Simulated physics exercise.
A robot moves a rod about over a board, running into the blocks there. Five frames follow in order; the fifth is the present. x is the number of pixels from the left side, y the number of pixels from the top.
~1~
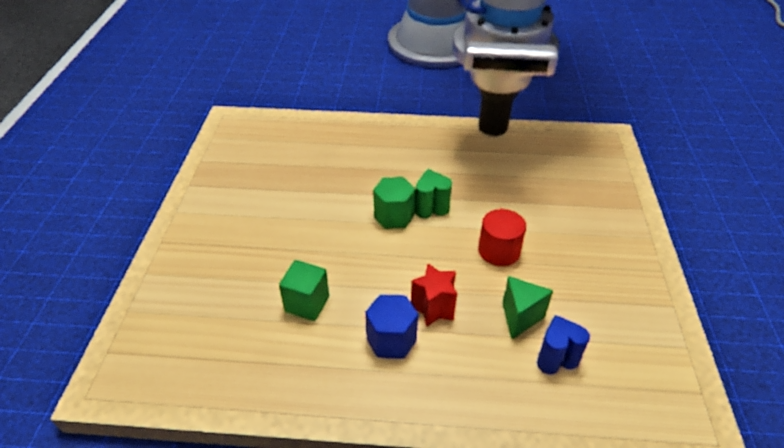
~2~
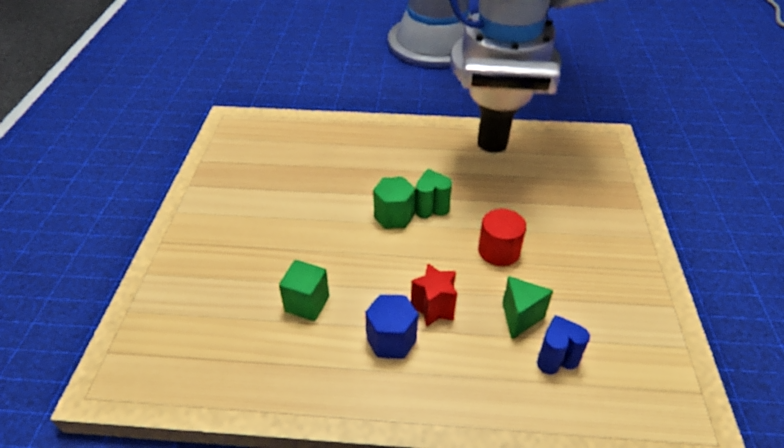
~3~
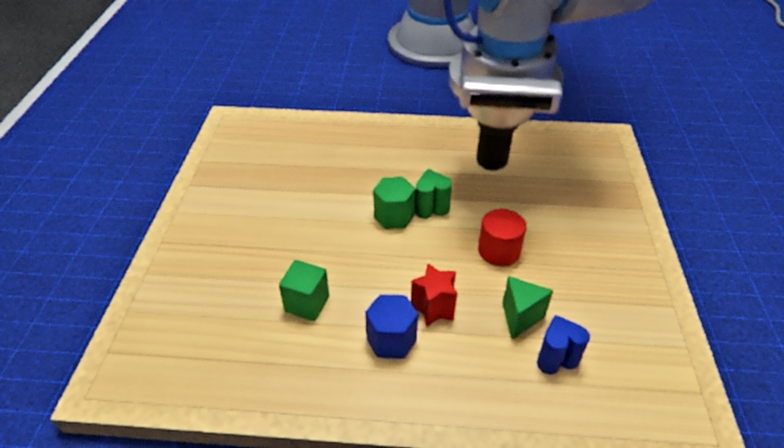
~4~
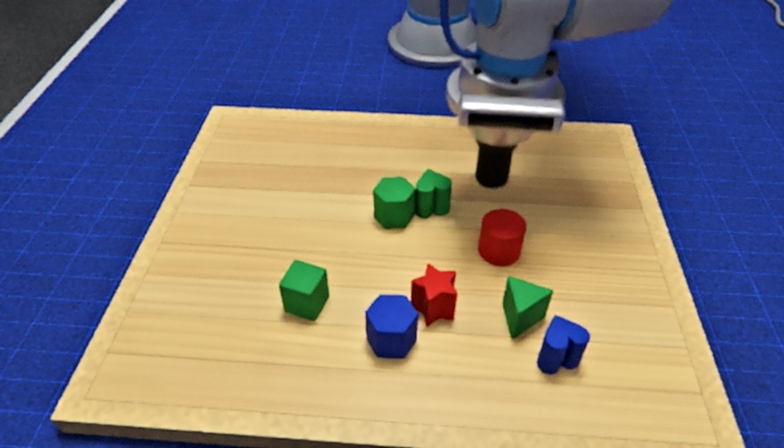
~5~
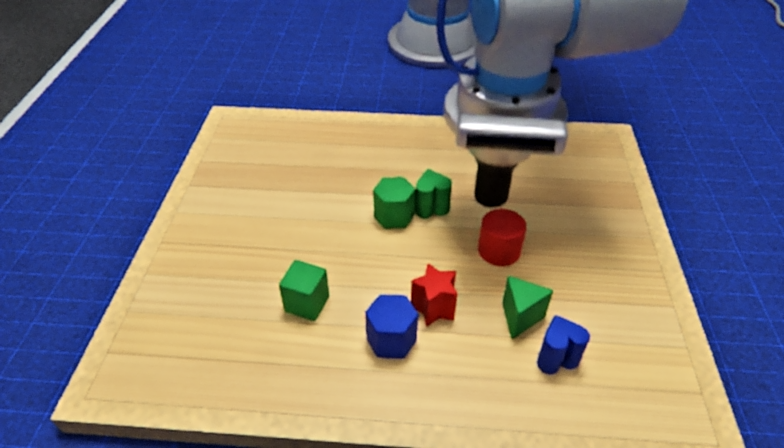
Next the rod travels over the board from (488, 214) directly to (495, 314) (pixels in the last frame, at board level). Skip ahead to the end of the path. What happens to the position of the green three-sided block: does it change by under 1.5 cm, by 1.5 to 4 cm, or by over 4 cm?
The answer here is over 4 cm.
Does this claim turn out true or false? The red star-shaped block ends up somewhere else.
False.
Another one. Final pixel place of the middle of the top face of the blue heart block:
Located at (587, 351).
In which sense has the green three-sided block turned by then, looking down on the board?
Looking down, it rotates anti-clockwise.
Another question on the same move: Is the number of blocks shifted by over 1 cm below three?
My answer is no.
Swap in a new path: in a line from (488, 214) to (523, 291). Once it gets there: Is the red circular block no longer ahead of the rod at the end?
No.
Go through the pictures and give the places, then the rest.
The first picture shows rod's lower end (493, 129); red star-shaped block (436, 281); red circular block (505, 223); green three-sided block (527, 292); blue heart block (566, 332).
The second picture shows rod (492, 145); blocks still.
The third picture shows rod (492, 162); blocks still.
The fourth picture shows rod (491, 179); blocks still.
The fifth picture shows rod (491, 198); red star-shaped block (436, 281); red circular block (505, 223); green three-sided block (527, 292); blue heart block (566, 332).
On the path given first. One third of the way, rod (494, 228); red circular block (512, 246).
Two thirds of the way, rod (497, 262); red circular block (526, 280); green three-sided block (535, 313), turned 15° anticlockwise.
At the end, rod (498, 298); red star-shaped block still; red circular block (538, 314); green three-sided block (552, 349), turned 35° anticlockwise; blue heart block (587, 351), turned 15° anticlockwise.
